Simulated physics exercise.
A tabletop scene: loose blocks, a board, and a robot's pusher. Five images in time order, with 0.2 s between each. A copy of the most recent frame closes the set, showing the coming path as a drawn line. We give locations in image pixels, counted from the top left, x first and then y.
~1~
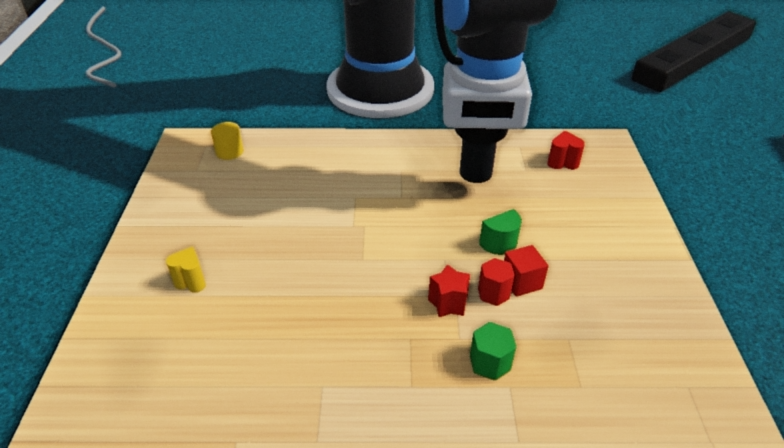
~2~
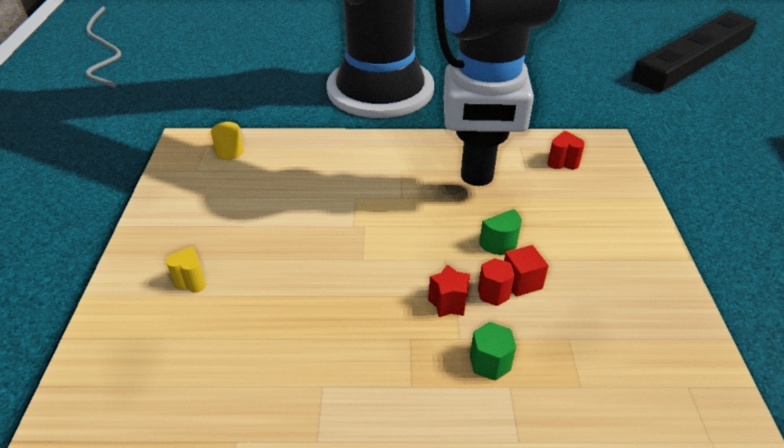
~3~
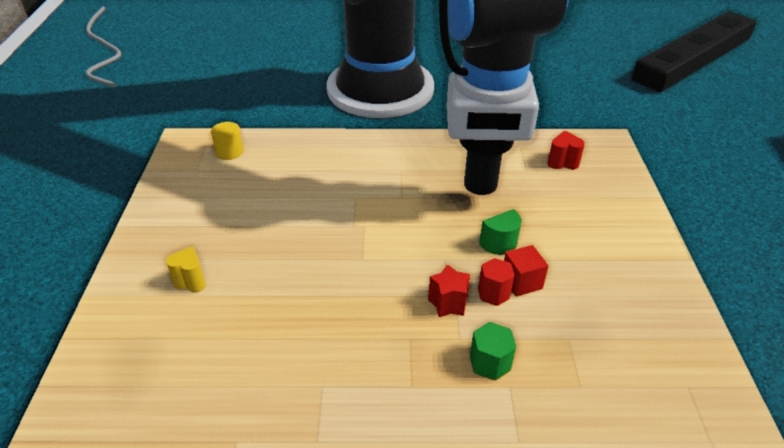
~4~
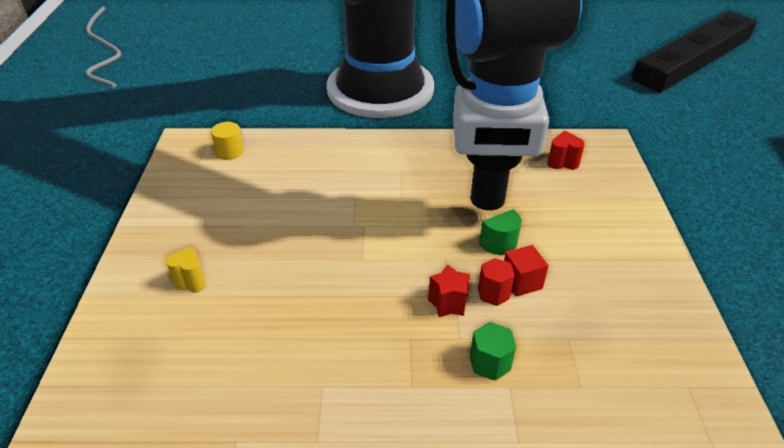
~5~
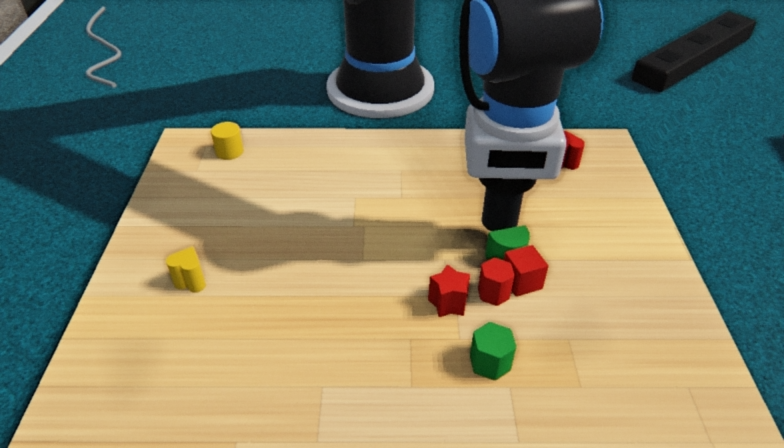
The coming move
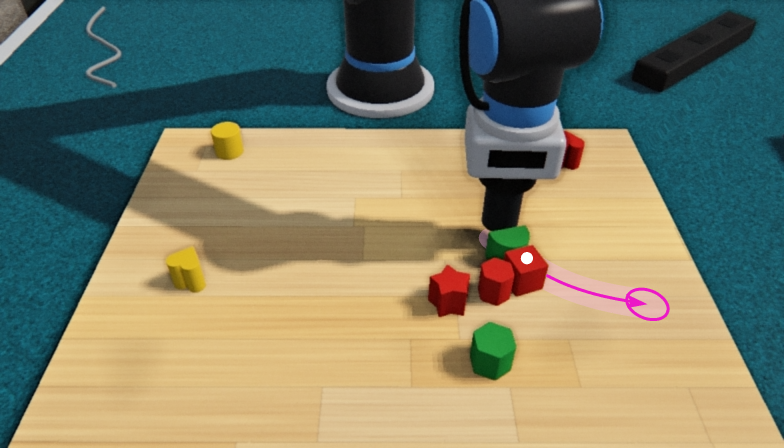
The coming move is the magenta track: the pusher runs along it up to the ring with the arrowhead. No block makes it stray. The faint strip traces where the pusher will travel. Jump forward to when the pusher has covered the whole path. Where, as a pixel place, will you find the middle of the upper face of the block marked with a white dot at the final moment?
Expect it around (550, 304).
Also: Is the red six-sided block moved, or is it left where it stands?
Put simply, it stays right there.
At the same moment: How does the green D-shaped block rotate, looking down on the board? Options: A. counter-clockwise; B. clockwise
Choice B: Clockwise.
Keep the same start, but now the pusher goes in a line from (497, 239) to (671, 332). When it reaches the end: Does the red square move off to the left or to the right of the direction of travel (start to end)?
The answer is right.
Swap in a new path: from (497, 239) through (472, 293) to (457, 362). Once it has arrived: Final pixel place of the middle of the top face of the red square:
The centre of its top face lies at (544, 279).
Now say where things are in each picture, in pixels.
Pusher tip at (476, 174); block tops, red six-sided block at (498, 270); green D-shaped block at (505, 221); red square at (527, 258), in the first picture.
Pusher at (477, 176); blocks unchanged, in the second picture.
Pusher at (481, 185); blocks unchanged, in the third picture.
Pusher at (488, 200); blocks unchanged, in the fourth picture.
Pusher at (500, 222); red six-sided block at (498, 270); green D-shaped block at (512, 236); red square at (527, 258), in the fifth picture.
Path on the board, from (497, 239) by way of (536, 269) and (588, 292) to (647, 304); the dot is on the red square.
On the path given first. One third of the way, pusher at (540, 252); green D-shaped block at (548, 269), turned 30° clockwise; red square at (547, 294), turned 35° clockwise.
Two thirds of the way, pusher at (594, 275); green D-shaped block at (562, 282), turned 45° clockwise; red square at (550, 304), turned 50° clockwise.
At the end, pusher at (655, 287); red six-sided block in place; green D-shaped block at (562, 282), turned 45° clockwise; red square at (550, 304), turned 50° clockwise.
